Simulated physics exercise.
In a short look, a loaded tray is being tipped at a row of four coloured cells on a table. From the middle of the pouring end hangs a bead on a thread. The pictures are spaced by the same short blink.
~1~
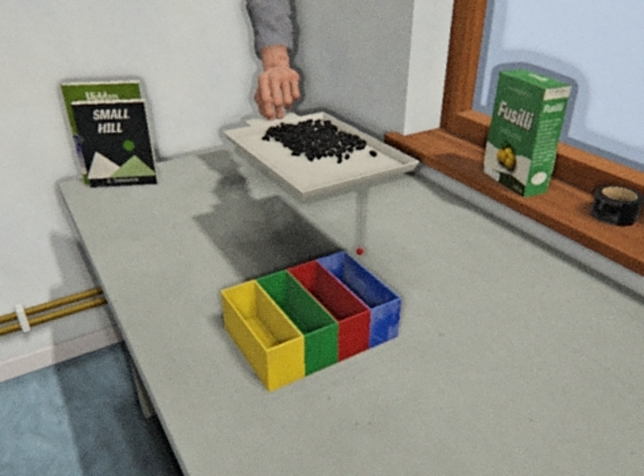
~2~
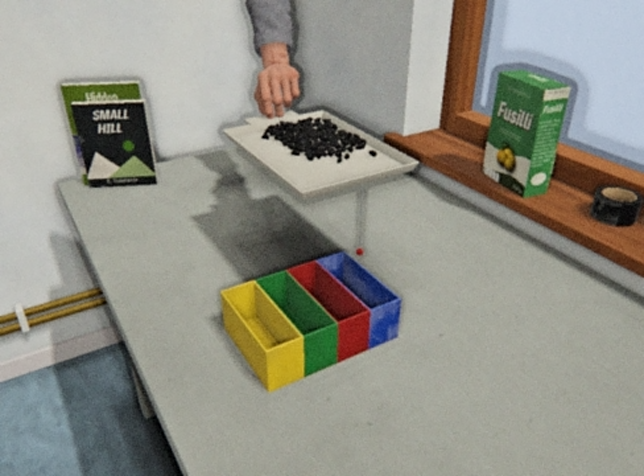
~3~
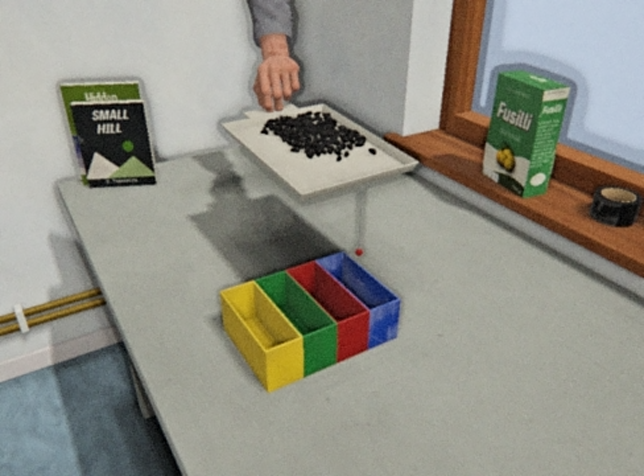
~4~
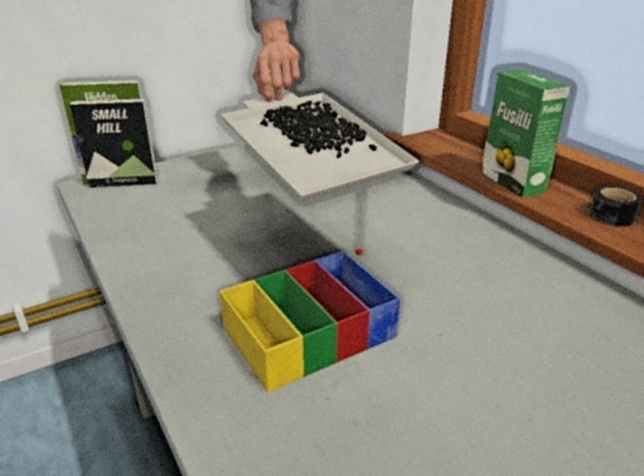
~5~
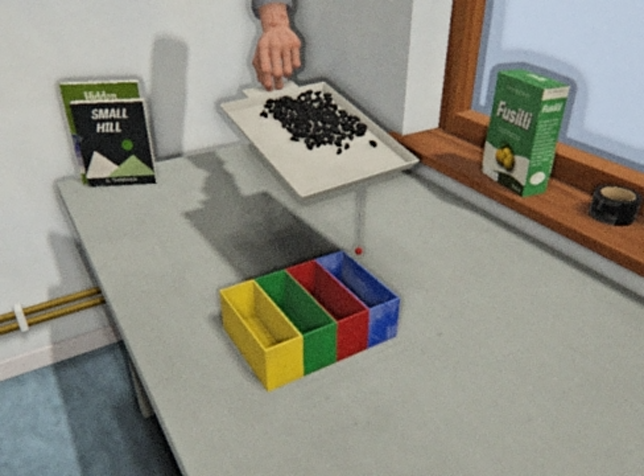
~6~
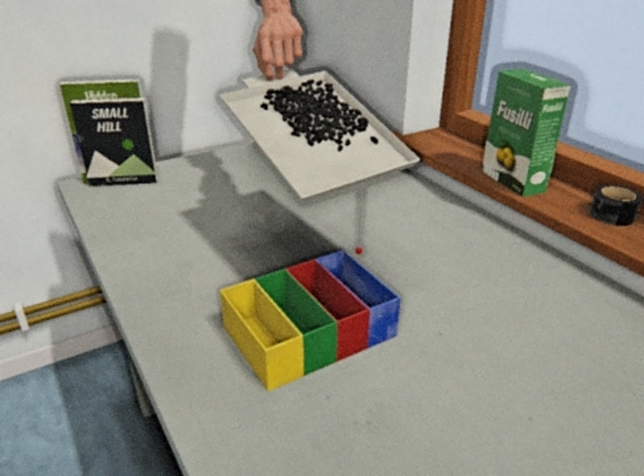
A grey table in a pale room, beside a wooden-framed window, is seen from above at a steady angle. Four open cells, yellow, green, red and blue from left to right, sit below a pale tray of black beans, with a small red bead hanging on a thread, two books behind and a green box on the sill. A hand gradually raises the tray's back edge, tilting it toward the cells, while the beans stay heaped.
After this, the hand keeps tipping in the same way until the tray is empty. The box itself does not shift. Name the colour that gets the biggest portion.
Red.
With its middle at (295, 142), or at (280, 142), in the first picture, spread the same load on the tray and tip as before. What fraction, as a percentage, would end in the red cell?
Near 40 and 40 percent respectively.
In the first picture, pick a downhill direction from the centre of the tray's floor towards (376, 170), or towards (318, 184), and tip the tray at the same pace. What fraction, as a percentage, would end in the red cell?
Roughly 0 % in the first case and 50 % in the second.
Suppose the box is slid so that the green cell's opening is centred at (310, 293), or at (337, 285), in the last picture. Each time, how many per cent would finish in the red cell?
30% for the first placement, 20% for the second.
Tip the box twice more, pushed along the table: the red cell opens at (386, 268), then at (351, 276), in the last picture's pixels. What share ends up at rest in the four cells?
About 80 per cent, then about 90 per cent.
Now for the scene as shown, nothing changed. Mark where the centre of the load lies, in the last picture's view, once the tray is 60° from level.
About (340, 184).
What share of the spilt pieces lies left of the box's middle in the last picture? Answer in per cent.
My estimate is some 0 per cent.
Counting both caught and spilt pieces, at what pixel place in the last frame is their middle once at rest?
Near pixel (345, 325).
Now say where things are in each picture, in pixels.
Corners of the pouring end near (304, 189) and (413, 161), level; middle of the load near (315, 140), black beans; bead on its thread near (360, 251); yellow cell near (286, 360); green cell near (321, 346); red cell near (354, 332); blue cell near (385, 320), in the first frame.
Corners of the pouring end near (304, 190) and (413, 161), level; middle of the load near (315, 139), in the second frame.
Corners of the pouring end near (303, 191) and (413, 161), tipped barely, lowest at the left corner; middle of the load near (315, 134), in the third frame.
Corners of the pouring end near (303, 192) and (413, 160), tipped a little, lowest at the left corner; middle of the load near (314, 127), in the fourth frame.
Corners of the pouring end near (303, 193) and (413, 159), tipped a little, lowest at the left corner; middle of the load near (310, 117), in the fifth frame.
Corners of the pouring end near (304, 194) and (414, 158), tipped clearly, lowest at the left corner; middle of the load near (311, 110); yellow cell near (285, 360); green cell near (320, 345); red cell near (353, 332); blue cell near (384, 319), in the sixth frame.
Shortly afterwards, tray tipped steeply; near two thirds on the tray; only a few in the green cell; only a few in the red cell; only a few in the blue cell; near a quarter falling or outside the box.
Next, tray tipped right over; only a few on the tray; near a third in the red cell; near a quarter in the blue cell; a little in the green cell; near a third falling or outside the box.
Some moments later, tray tipped past a quarter turn; near a third in the red cell; near a quarter in the blue cell; a little in the green cell; near a quarter falling or outside the box.
In the end, tray tipped past a quarter turn; near a third in the red cell; near a quarter in the blue cell; a little in the green cell; none at all in the yellow cell; near a quarter outside the box.
